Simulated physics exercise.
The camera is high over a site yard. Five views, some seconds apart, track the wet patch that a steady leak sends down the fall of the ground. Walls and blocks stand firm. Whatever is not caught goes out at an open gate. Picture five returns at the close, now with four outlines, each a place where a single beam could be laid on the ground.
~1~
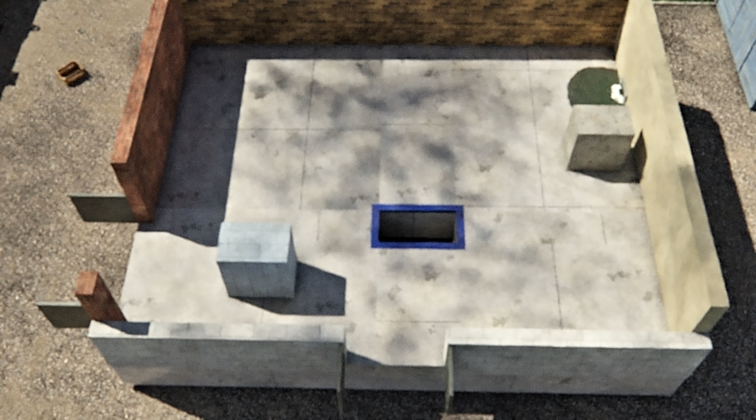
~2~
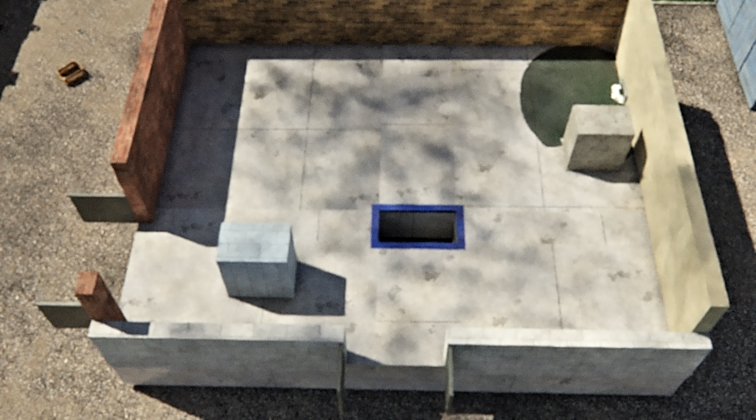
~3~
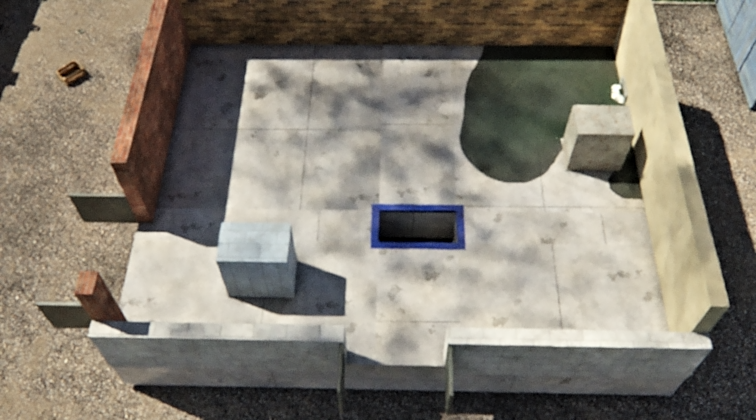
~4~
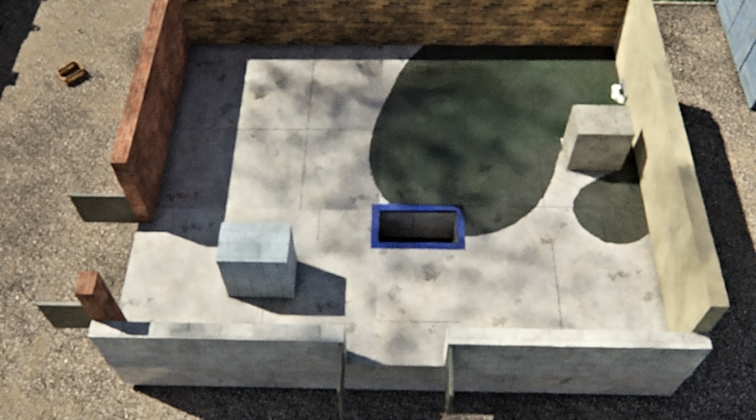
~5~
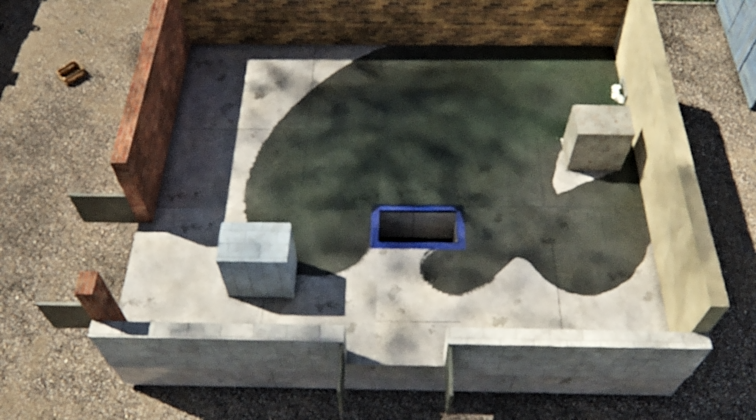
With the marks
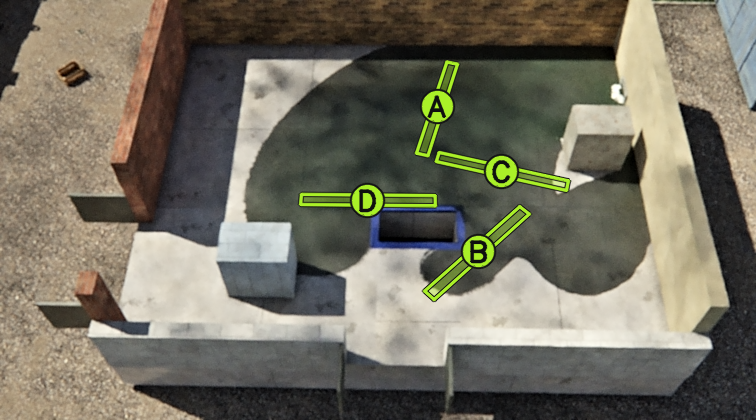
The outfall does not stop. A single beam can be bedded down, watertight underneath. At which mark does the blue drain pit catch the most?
Go for A.
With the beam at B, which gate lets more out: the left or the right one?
More leaves on the left.
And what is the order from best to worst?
The order is A, B, D, C.
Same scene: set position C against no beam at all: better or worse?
Position C is worse.
In lime, A from (422, 154) to (452, 63); B from (429, 295) to (524, 210); C from (437, 157) to (567, 185); D from (301, 199) to (435, 200).
For position A, about 59 % of the stream goes into the blue drain pit, about 41 % out by the gates.
For position B, about 31 % of the stream goes into the blue drain pit, about 68 % out by the gates.
For position C, about 3 % of the stream goes into the blue drain pit, about 96 % out by the gates.
For position D, about 18 % of the stream goes into the blue drain pit, about 81 % out by the gates.
